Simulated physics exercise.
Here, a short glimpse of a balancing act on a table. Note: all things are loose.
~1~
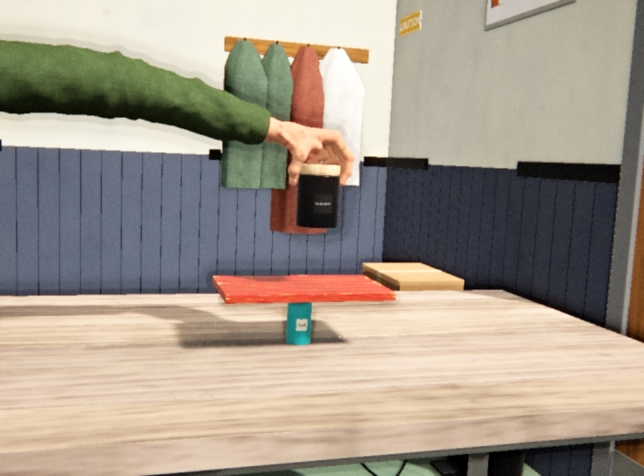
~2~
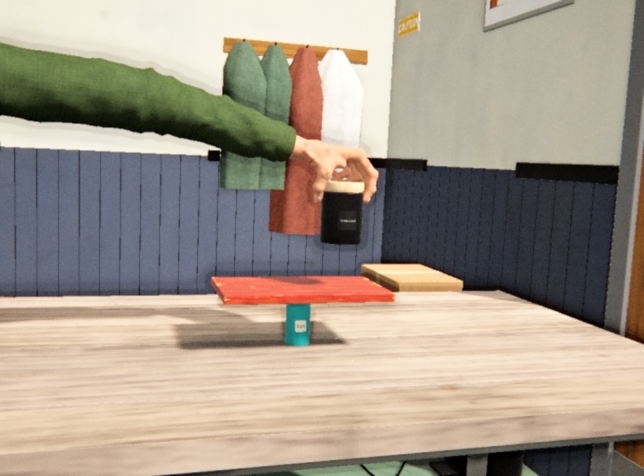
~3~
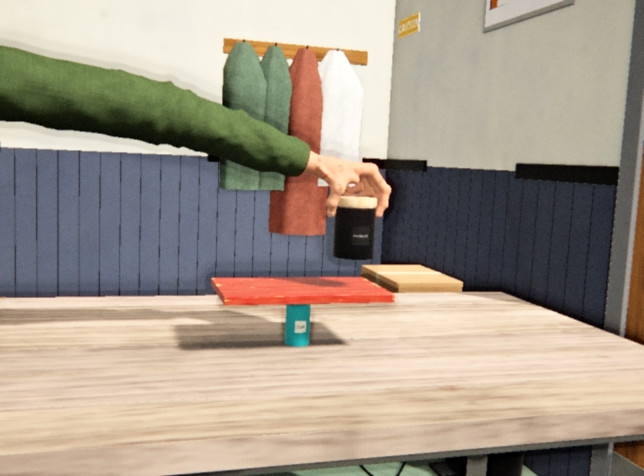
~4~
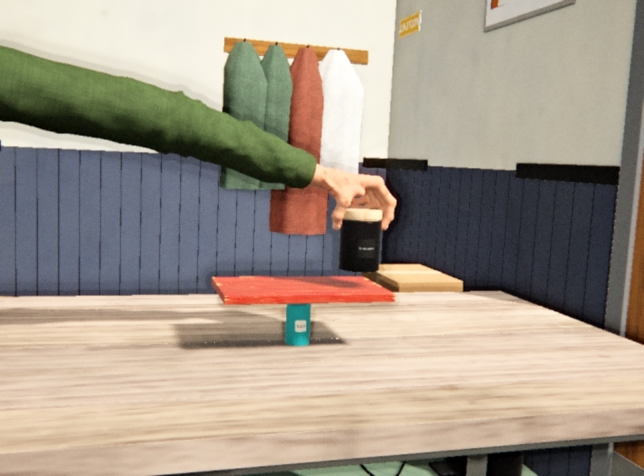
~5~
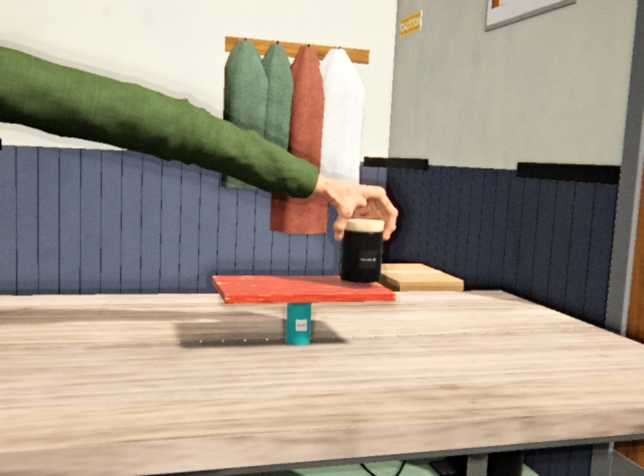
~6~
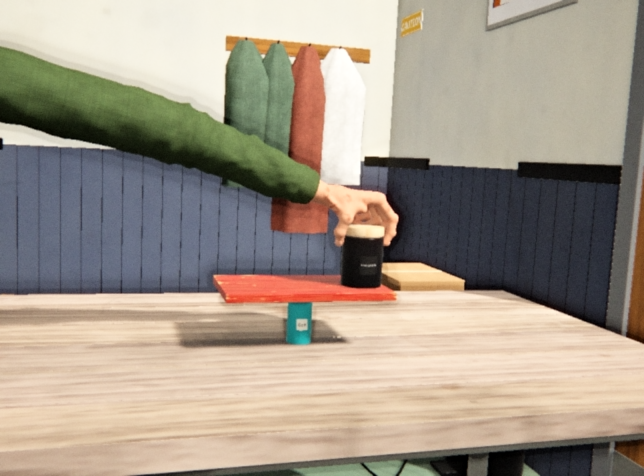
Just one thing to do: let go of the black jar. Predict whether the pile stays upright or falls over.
Prediction: It falls over.
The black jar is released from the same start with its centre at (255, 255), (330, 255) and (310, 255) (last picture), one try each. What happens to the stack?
Try one: Collapse; try two: Collapse; try three: Stable.
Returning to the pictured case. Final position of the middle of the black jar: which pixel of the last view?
Near (407, 319).
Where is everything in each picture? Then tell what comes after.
The first picture shows on its way; black jar (318, 196); red board (301, 288).
The second picture shows on its way; black jar (342, 212); red board (300, 289).
The third picture shows on its way; black jar (354, 227); red board (300, 290).
The fourth picture shows on its way; black jar (360, 240); red board (300, 289).
The fifth picture shows on its way; black jar (362, 250); red board (301, 288).
The sixth picture shows in place under the hand; black jar (362, 256); red board (302, 288).
Then, 0.40 s after the last picture, black jar now fallen; red board tipped 47° from how it was.
Then, 0.50 s after the last picture, red board tipped 42° from how it was.
At rest, fallen, black jar; tipped over in the stack, red board; turquoise shaker in place. Seen from the same camera at the end, black jar near (407, 319). The stack loses its balance.
